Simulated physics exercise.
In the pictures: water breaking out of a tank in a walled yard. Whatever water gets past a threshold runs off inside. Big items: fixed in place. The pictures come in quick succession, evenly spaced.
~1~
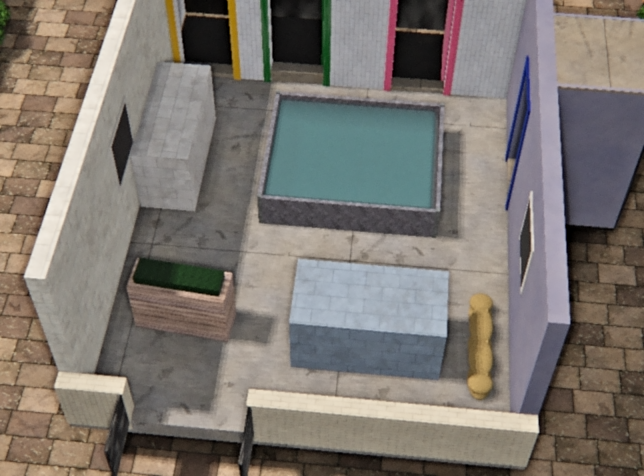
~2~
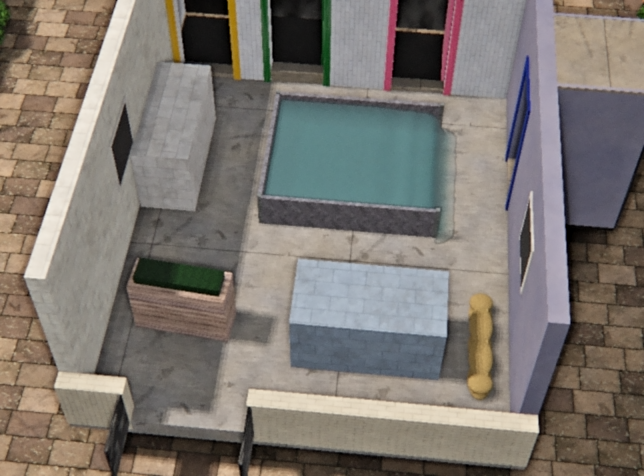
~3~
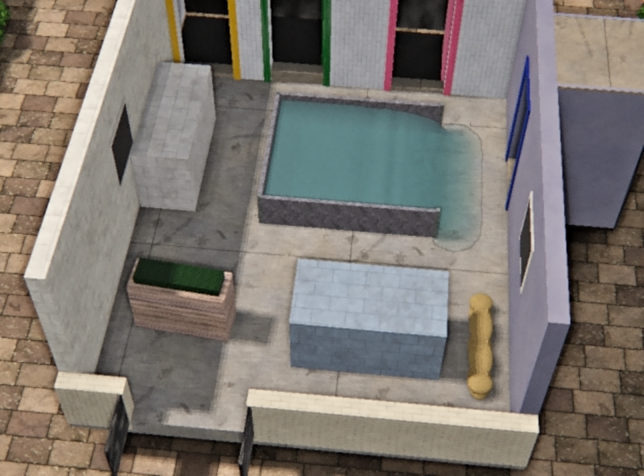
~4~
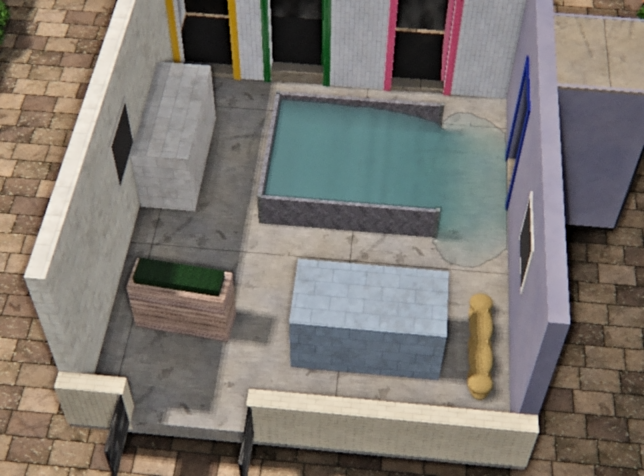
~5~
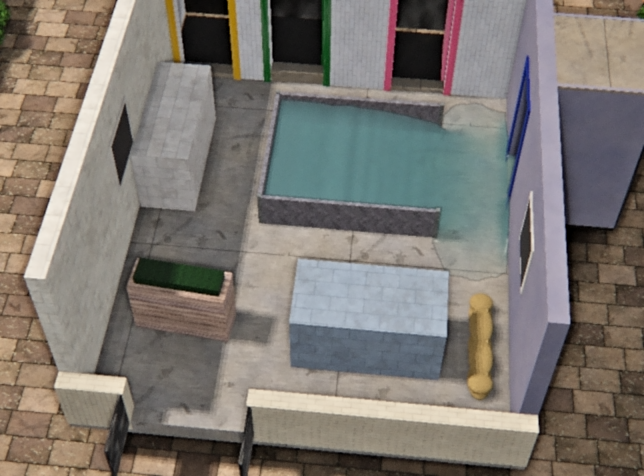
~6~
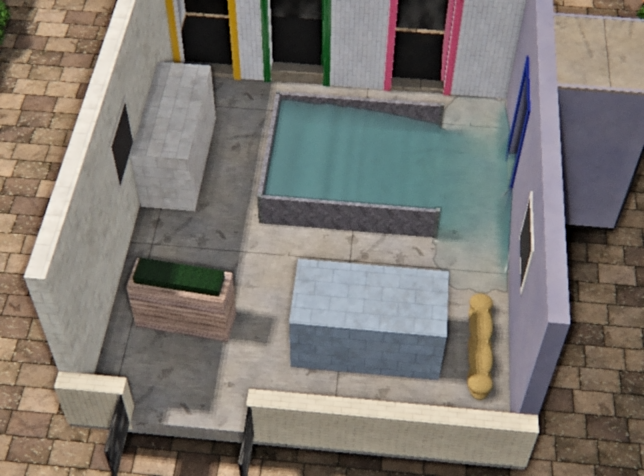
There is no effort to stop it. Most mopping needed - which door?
Blue door.
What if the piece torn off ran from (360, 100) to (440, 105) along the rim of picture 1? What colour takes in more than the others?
That would be the one in pink.
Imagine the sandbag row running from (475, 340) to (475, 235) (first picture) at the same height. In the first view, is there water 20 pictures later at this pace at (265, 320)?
Answer: Clear.
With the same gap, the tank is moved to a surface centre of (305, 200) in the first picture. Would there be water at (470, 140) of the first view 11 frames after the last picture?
Soaked.
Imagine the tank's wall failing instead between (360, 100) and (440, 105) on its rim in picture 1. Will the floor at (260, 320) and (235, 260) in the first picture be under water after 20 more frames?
Well, the first point ends up unwetted, and the second one ends up unwetted.
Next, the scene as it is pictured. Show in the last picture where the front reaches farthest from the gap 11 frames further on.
About (502, 439).
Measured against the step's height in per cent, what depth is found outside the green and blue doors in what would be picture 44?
In turn 20 and 120 per cent.
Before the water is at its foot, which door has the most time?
The final one is the yellow door.
A moment on, water covers 15 % of the floor; pink door not reached, green door not reached, yellow door not reached, blue door a lot in.
Next, water covers 25 % of the floor; pink door wet at the sill, nothing in, green door not reached, yellow door not reached, blue door a lot in.
Then, water covers 55 % of the floor; pink door a trickle in, green door wet at the sill, nothing in, yellow door wet at the sill, nothing in, blue door a lot in.
Later, water covers 90 % of the floor; pink door some in, green door wet at the sill, nothing in, yellow door some in, blue door a lot in.
In the end, water covers 95 % of the floor; pink door some in, green door wet at the sill, nothing in, yellow door a lot in, blue door a lot in; the blue door has let in the most.
